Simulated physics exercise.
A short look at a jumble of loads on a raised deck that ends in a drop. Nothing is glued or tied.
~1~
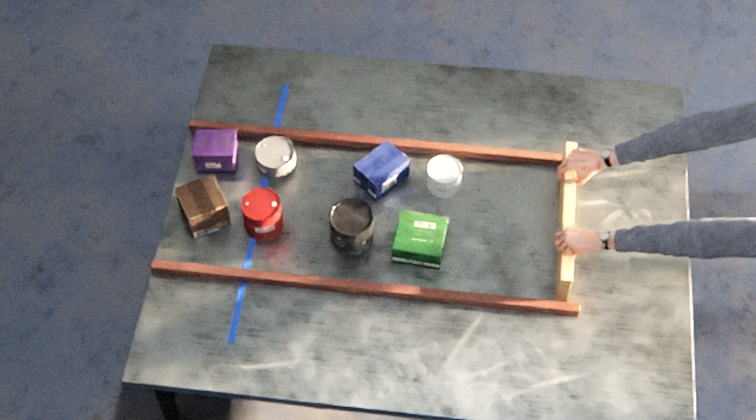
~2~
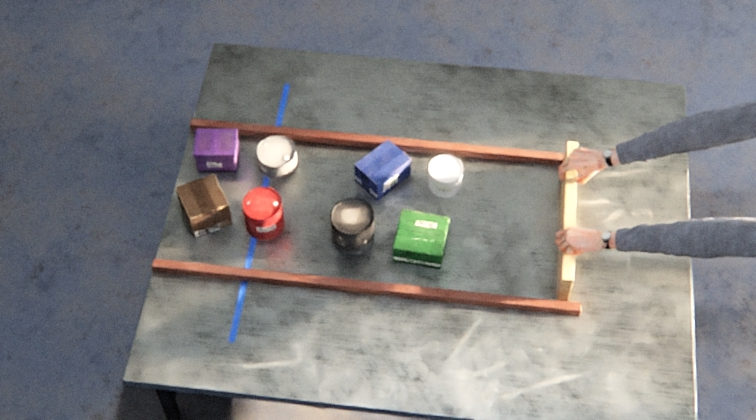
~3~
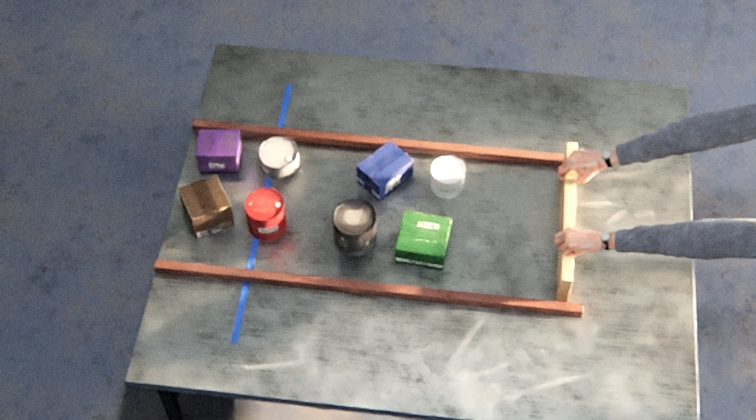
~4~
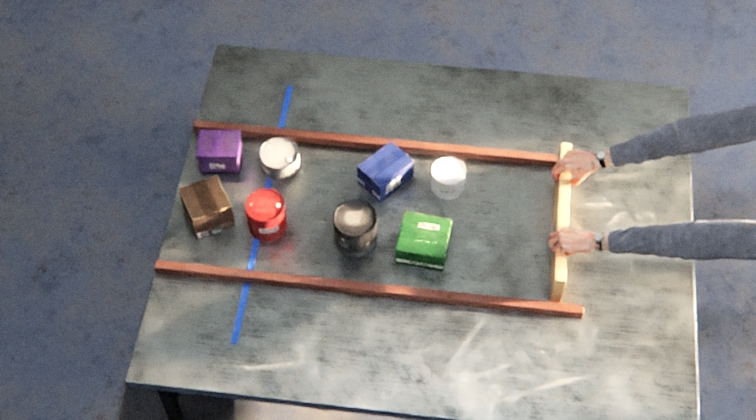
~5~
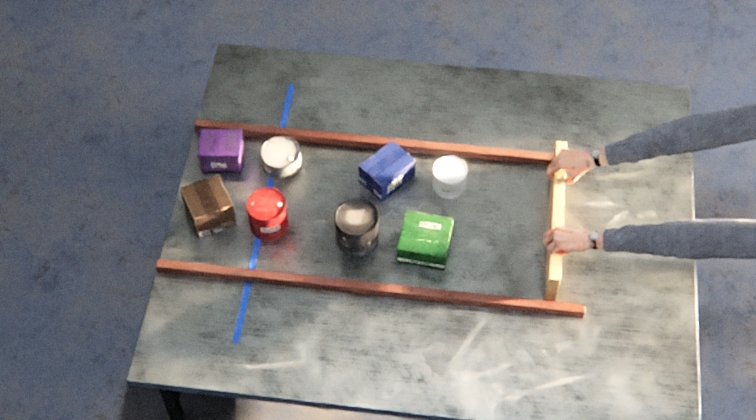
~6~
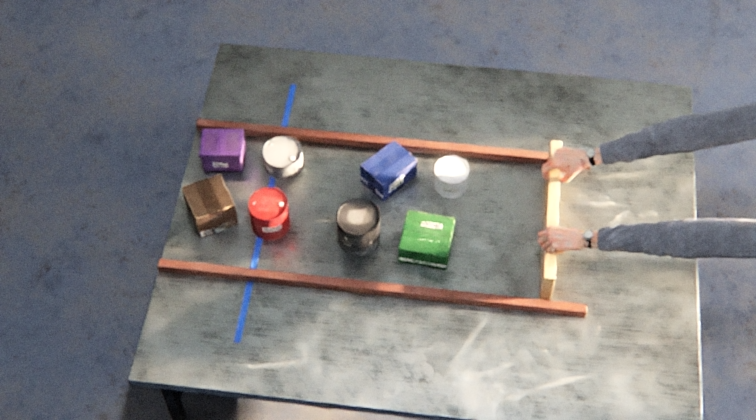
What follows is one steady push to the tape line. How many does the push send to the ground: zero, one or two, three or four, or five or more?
As it turns out, the number that fall off is three or four.
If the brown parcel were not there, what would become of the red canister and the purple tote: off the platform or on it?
The red canister drops off; the purple tote is lost.
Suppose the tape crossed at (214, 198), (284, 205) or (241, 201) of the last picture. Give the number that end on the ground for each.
The counts: 6, 2 and 5.
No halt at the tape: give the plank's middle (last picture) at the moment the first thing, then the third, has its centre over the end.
First at (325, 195), next at (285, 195).
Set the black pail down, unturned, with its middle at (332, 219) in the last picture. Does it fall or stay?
The black pail survives.
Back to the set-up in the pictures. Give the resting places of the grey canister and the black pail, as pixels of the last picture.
About (190, 149), and the other about (193, 208).
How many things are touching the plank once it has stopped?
2 of them.
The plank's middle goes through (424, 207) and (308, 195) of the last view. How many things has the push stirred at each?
First 4, then 8.
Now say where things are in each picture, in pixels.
The first picture shows purple tote (216, 152); brown parcel (203, 207); grey canister (276, 158); plank (566, 221); tape (260, 204).
The second picture shows brown parcel (205, 206); white canister (446, 176).
The third picture shows grey canister (279, 159); blue parcel (385, 171).
The fourth picture shows purple tote (220, 152); black pail (356, 229).
The fifth picture shows brown parcel (209, 206); red canister (268, 214).
The sixth picture shows purple tote (224, 151); brown parcel (211, 206); grey canister (283, 158); plank (550, 220); tape (267, 204).
Soon after, none off yet; purple tote at rest near (224, 151); brown parcel at rest near (211, 206); grey canister at rest near (283, 158).
Then, none off yet; purple tote at rest near (224, 151); brown parcel moved a little near (205, 206); grey canister moving near (281, 158).
At rest, the number that fall off is three or four; fallen, red canister, brown parcel and purple tote.
